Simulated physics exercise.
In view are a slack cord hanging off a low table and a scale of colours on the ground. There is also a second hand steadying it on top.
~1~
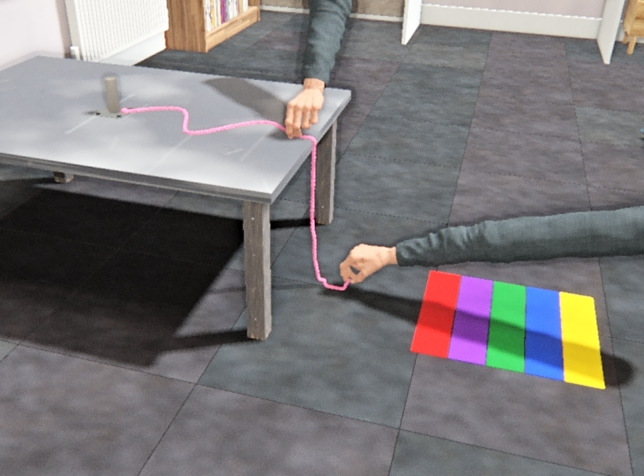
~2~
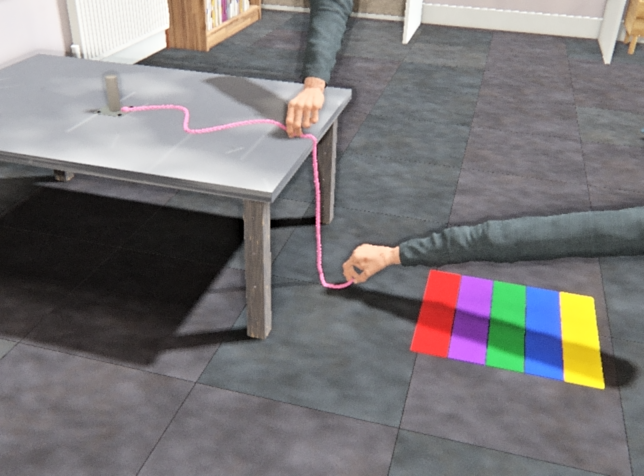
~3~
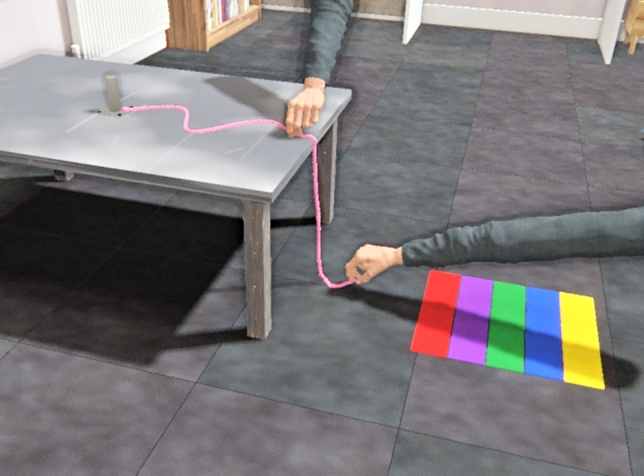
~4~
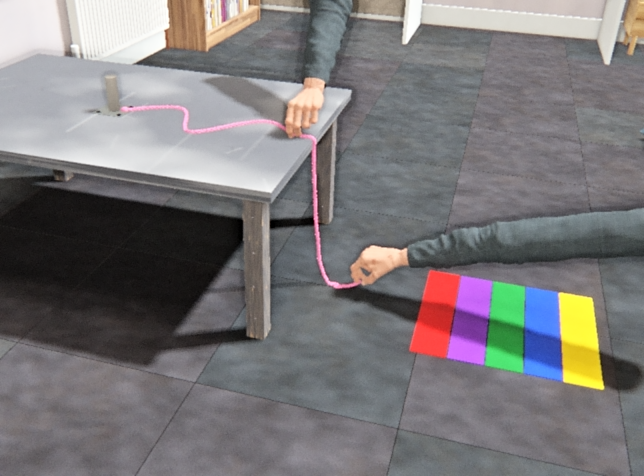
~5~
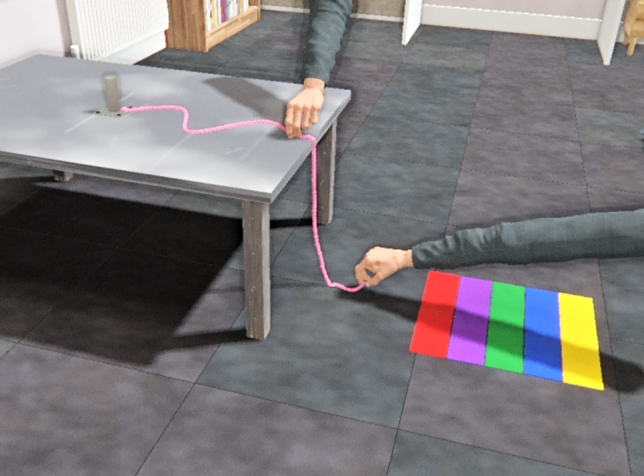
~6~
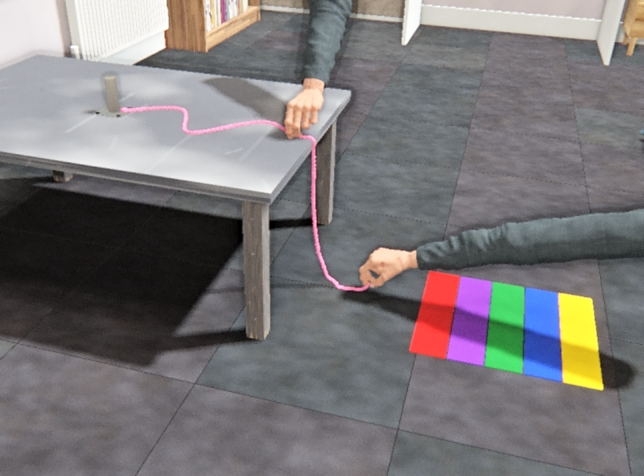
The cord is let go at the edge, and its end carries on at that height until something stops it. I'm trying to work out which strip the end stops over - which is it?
It stops over the blue one.
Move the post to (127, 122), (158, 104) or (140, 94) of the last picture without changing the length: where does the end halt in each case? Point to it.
Try by try: (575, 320), (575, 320) and (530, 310).
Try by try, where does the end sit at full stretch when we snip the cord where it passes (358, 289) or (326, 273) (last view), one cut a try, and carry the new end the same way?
First (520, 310), then (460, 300).
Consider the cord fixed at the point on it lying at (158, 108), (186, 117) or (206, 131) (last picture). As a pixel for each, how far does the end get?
(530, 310), (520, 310), (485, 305).
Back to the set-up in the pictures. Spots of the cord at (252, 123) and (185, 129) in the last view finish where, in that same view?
End points: Roughly (303, 138); roughly (230, 127).
Soon after, end near (471, 302); over purple.
After that, end near (515, 310); over green.
At the stop, end near (542, 314); over blue. The blue one.
